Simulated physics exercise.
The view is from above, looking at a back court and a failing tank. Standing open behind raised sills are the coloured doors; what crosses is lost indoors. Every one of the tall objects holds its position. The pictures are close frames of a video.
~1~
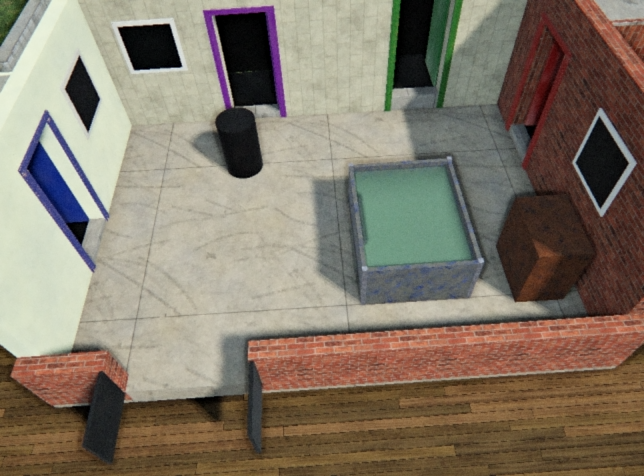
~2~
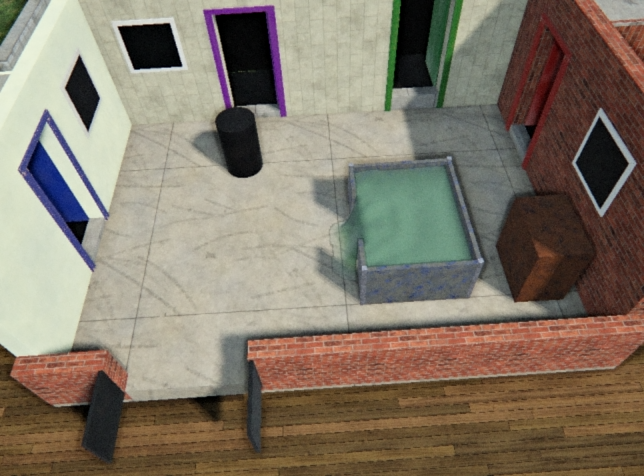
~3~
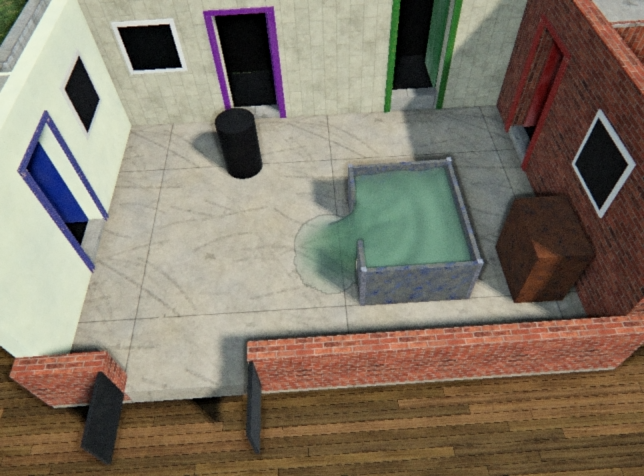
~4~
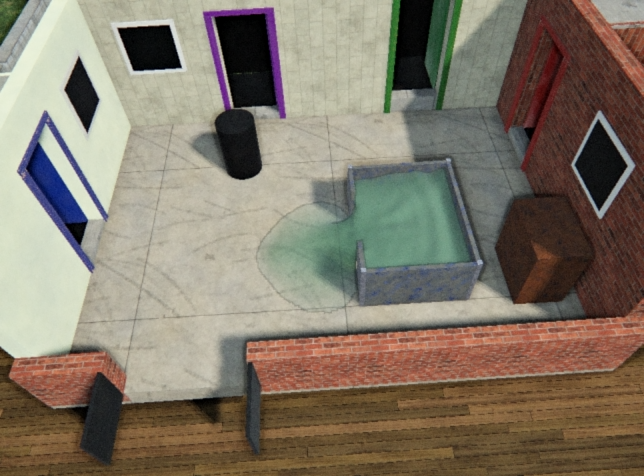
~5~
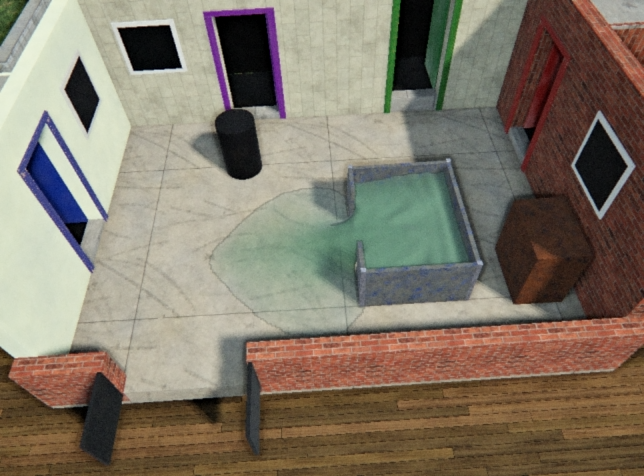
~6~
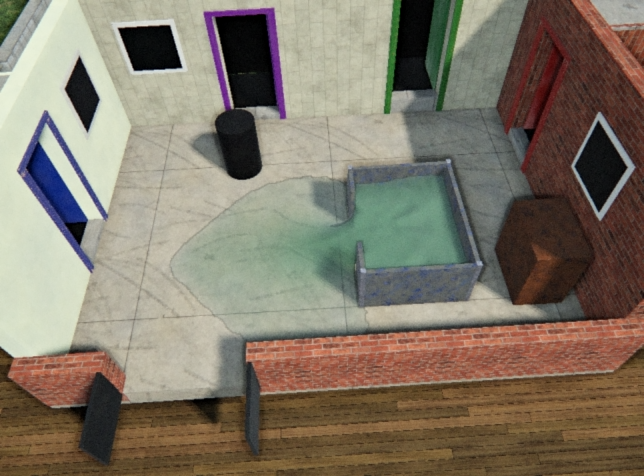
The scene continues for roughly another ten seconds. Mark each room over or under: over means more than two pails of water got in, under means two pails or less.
Blue door: Over, purple door: Under, red door: Under, green door: Under.
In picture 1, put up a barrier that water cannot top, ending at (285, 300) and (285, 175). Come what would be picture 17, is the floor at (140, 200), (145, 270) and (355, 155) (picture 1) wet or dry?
In order: Untouched, untouched, soaked.
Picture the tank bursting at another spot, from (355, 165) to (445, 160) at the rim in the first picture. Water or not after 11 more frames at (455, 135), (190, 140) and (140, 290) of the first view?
Submerged, submerged, unwetted.
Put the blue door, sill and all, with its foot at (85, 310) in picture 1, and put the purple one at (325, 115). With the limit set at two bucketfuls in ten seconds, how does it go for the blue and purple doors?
Looking at it, the blue door tops the limit, and the purple door fails to reach the limit.
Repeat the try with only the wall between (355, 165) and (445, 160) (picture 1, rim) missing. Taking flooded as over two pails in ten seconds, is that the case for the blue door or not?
Blue door: Falls short.
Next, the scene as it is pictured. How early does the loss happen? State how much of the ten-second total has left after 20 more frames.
Roughly 45 percent of it.
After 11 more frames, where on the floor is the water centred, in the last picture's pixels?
Somewhere around (297, 249) in the last view.
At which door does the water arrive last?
The one in red.
A moment on, water covers 45 % of the floor; the blue door under two buckets in, the purple door not reached, the red door not reached, the green door not reached.
Next, water covers 50 % of the floor; the blue door over two buckets in, the purple door wet at the sill, nothing in, the red door not reached, the green door not reached.
Then, water covers 55 % of the floor; the blue door far over two buckets in, the purple door wet at the sill, nothing in, the red door not reached, the green door not reached.
Later, water covers 70 % of the floor; the blue door far over two buckets in, the purple door wet at the sill, nothing in, the red door not reached, the green door wet at the sill, nothing in.
In the end, water covers 90 % of the floor; the blue door far over two buckets in, the purple door wet at the sill, nothing in, the red door wet at the sill, nothing in, the green door wet at the sill, nothing in.
